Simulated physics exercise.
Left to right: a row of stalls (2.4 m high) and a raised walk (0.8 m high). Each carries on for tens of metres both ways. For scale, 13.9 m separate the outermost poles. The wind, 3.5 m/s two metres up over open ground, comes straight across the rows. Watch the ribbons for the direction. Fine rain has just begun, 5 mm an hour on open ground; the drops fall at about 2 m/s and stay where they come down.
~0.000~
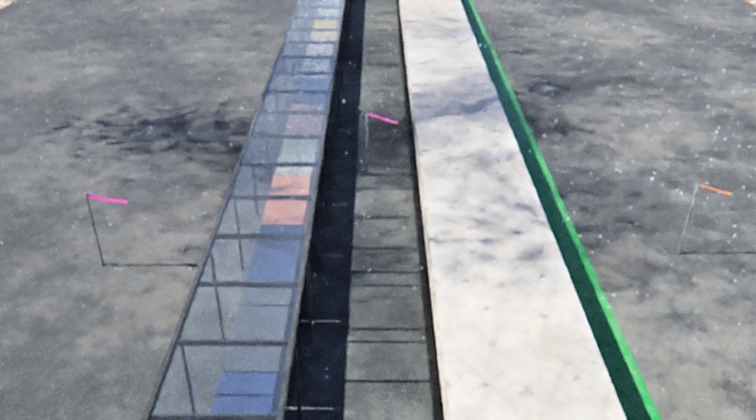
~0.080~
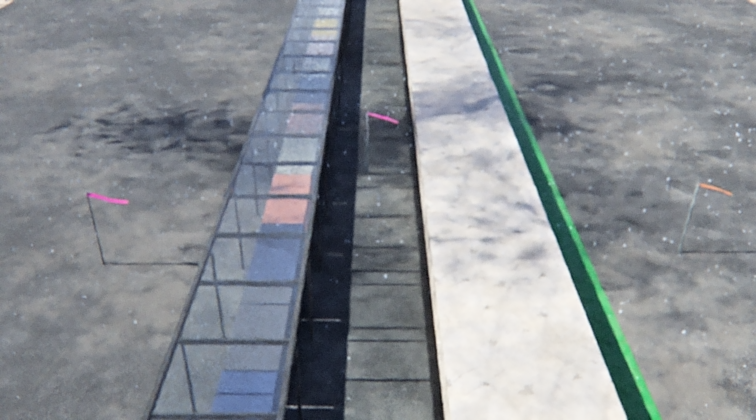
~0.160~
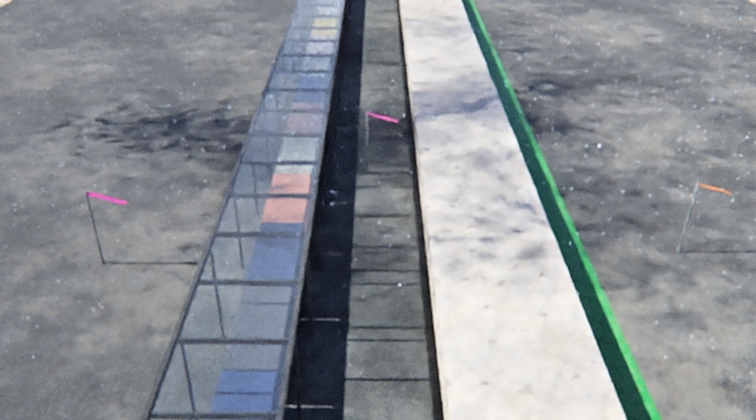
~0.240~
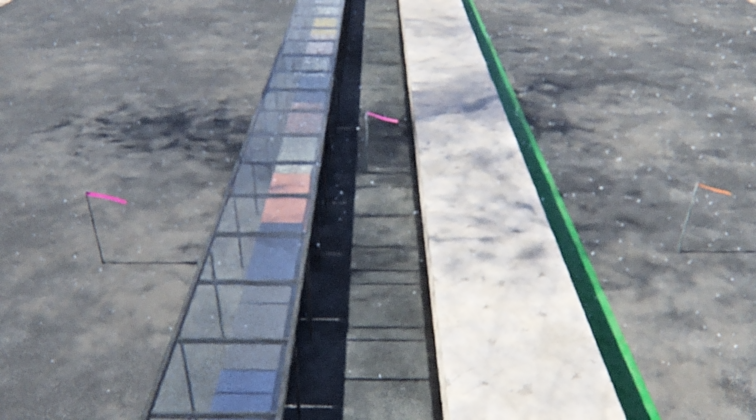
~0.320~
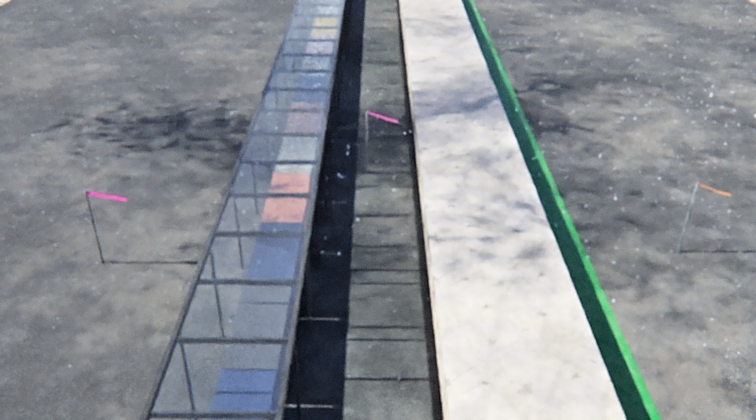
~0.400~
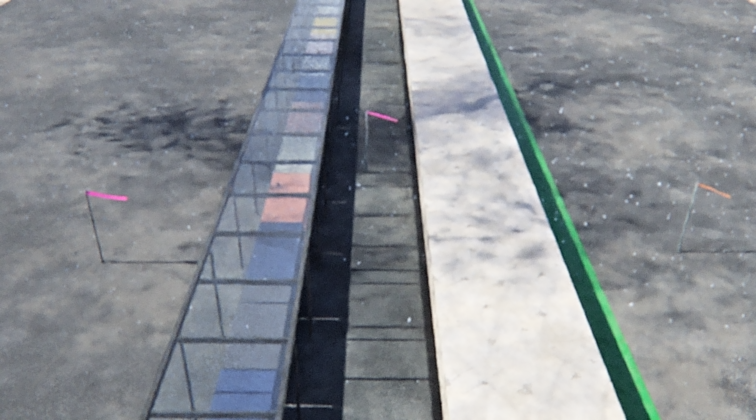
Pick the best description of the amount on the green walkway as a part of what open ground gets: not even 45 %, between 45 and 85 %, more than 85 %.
It gets from 45 to 85 % of the open amount.
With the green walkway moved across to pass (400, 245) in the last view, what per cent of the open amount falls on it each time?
About 10 %.
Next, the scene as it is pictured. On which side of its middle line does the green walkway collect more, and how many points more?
The right half, by about 65 points.
10 minutes on, 0.6 mm on the green walkway, 0.8 mm in the open.
30 minutes on, 1.7 mm on the green walkway, 2.5 mm in the open.
60 minutes on, 3.4 mm on the green walkway, 5.0 mm in the open, so the green walkway has 68 % of the open amount; the left half of it has 36 %, the right half 99 %.
